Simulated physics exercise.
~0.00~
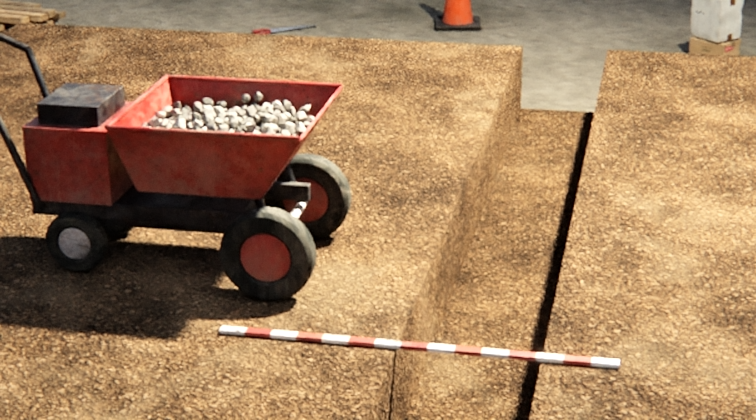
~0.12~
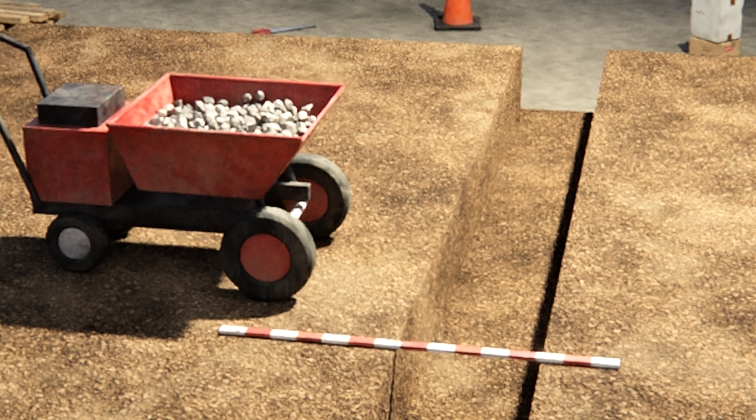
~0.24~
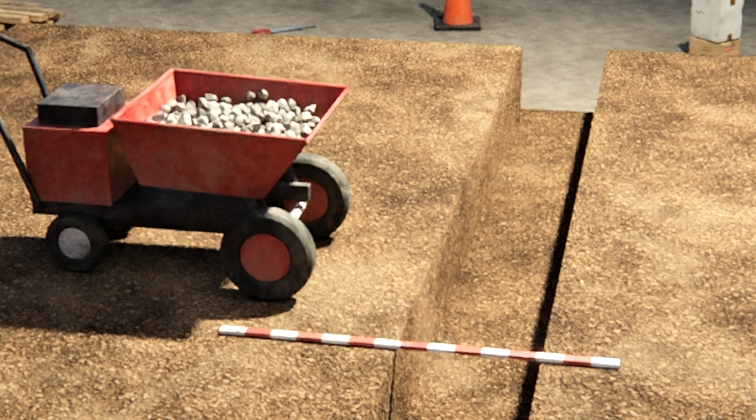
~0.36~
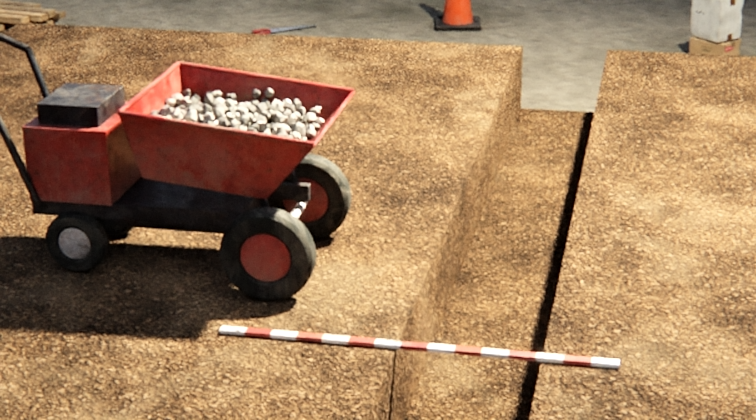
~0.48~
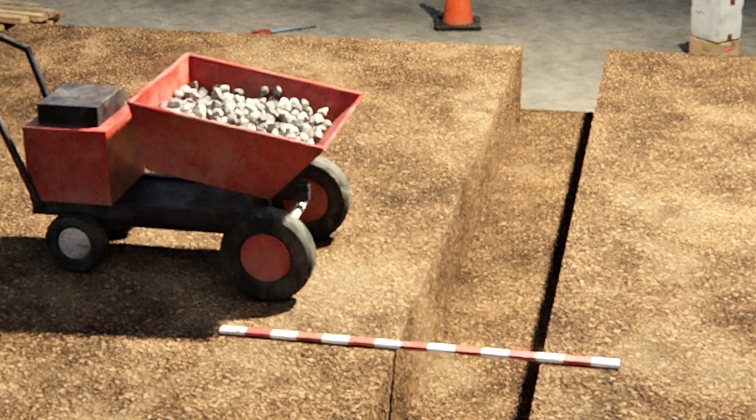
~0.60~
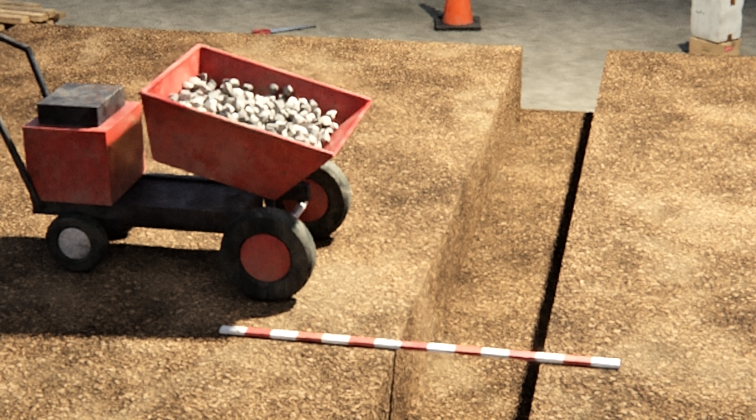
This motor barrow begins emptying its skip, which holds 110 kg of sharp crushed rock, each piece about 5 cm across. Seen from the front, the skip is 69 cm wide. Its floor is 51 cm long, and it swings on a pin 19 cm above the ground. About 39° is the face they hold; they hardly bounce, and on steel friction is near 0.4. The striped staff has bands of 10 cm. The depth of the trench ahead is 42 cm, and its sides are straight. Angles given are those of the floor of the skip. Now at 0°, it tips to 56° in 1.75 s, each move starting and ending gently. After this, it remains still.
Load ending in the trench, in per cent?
5 per cent.
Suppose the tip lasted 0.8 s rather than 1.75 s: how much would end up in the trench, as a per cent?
In that case some 15 per cent.
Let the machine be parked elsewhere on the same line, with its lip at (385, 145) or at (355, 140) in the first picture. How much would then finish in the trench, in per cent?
Result: Close to 5 then close to 5 per cent.
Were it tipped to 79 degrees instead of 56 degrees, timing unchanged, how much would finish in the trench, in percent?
About 100%.
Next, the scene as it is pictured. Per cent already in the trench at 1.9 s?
Some 0 per cent.
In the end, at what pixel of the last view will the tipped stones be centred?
The middle should be near (470, 376).
After 1.3 s the floor is at 47°; 100 % in the skip; the foremost stones are at (370, 185).
After 1.9 s the floor is at 56°; 100 % in the skip; the foremost stones are at (398, 201).
After 2.2 s the floor is at 56°; 97 % in the skip, 2 % in the trench; the foremost stones are at (445, 279).
After 4.2 s the floor is at 56°; 95 % in the skip, 5 % in the trench; the foremost stones are at (509, 385).
